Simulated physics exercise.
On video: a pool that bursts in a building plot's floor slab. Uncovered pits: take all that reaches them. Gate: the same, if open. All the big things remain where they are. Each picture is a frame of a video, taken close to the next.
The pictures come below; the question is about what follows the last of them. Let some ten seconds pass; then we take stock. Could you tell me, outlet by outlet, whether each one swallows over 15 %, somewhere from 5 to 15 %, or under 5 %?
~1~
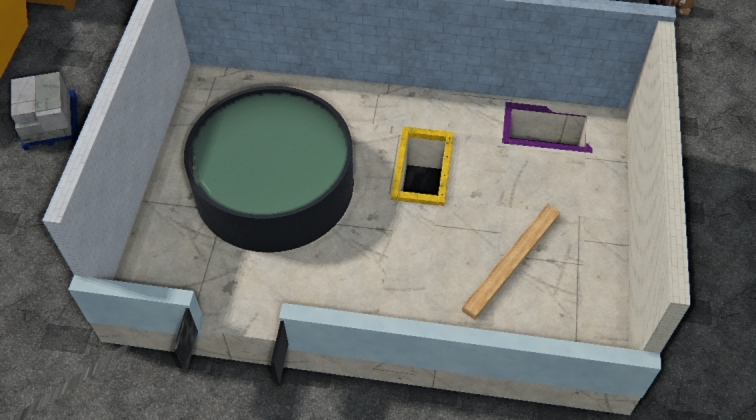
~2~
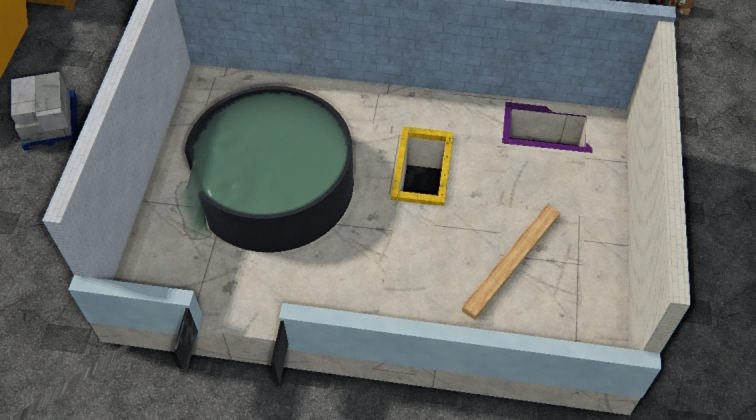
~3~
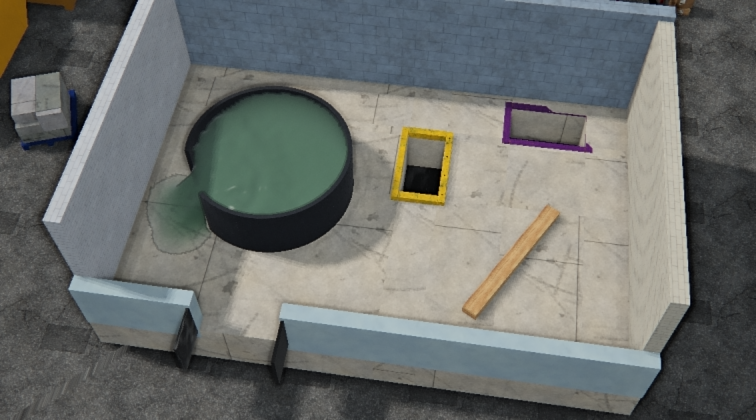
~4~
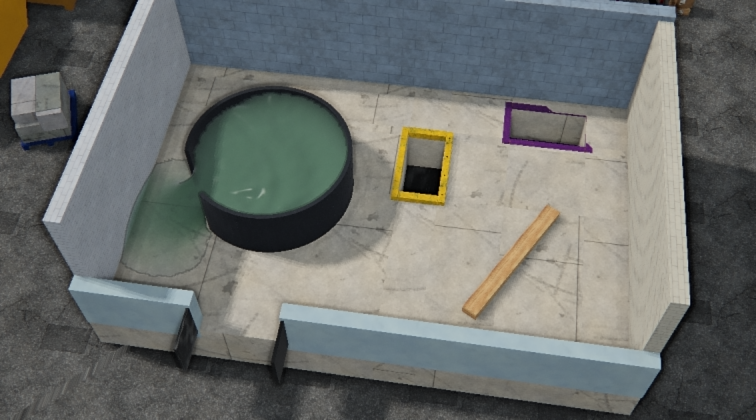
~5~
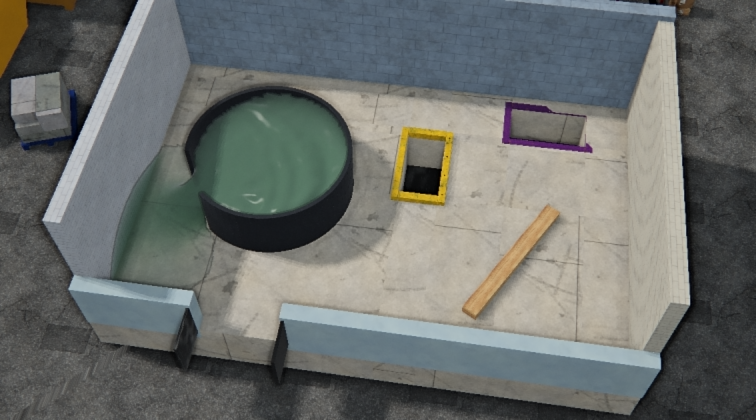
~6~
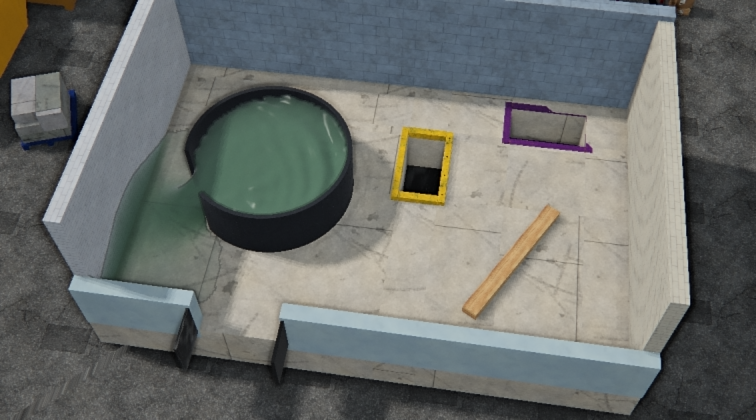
I'd say the gate drains a fair bit - five to fifteen per cent; I'd say the purple pit drains a lot - upwards of fifteen per cent; I'd say the yellow pit drains very little - not reaching five per cent.
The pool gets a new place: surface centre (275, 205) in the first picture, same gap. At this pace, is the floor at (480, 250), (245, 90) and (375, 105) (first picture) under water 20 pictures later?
Checking the three spots, I get high and dry, swamped, swamped.
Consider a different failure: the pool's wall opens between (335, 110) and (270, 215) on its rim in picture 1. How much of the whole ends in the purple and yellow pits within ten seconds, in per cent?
Estimates in per cent: Purple 30, yellow 20.
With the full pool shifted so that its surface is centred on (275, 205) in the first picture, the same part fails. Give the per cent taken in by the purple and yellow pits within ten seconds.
The purple pit gets 12 per cent and the yellow pit 4 per cent.
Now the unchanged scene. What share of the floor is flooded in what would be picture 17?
Close to 40 %.
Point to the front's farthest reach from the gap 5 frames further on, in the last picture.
The front tops out at about (190, 69).
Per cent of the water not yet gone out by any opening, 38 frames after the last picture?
I'd put it near 90 %.
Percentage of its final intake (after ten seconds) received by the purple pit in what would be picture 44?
About 25 per cent.
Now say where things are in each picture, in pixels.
The first picture shows still water in the round tank at (269, 152).
In the second picture, water pours out at (198, 195) and has run to (198, 235).
In the third picture, the front is at (161, 244), out from the gap at (198, 197).
In the fourth picture, water pours out at (199, 198) and has run to (123, 256).
In the fifth picture, the front is at a hidden place, out from the gap at (199, 197).
In the sixth picture, water pours out at (198, 197) and has run to a hidden place.
A moment on, water covers 20 % of the floor; the gate 0 %, the purple pit 0 %, the yellow pit 0 %.
Next, water covers 40 % of the floor; the gate 1 %, the purple pit 0 %, the yellow pit 0 %.
Then, water covers 70 % of the floor; the gate 3 %, the purple pit 0 %, the yellow pit 0 %.
Later, water covers 95 % of the floor; the gate 6 %, the purple pit 4 %, the yellow pit 0 %.
In the end, water covers 95 % of the floor; the gate 9 %, the purple pit 17 %, the yellow pit 0 %.
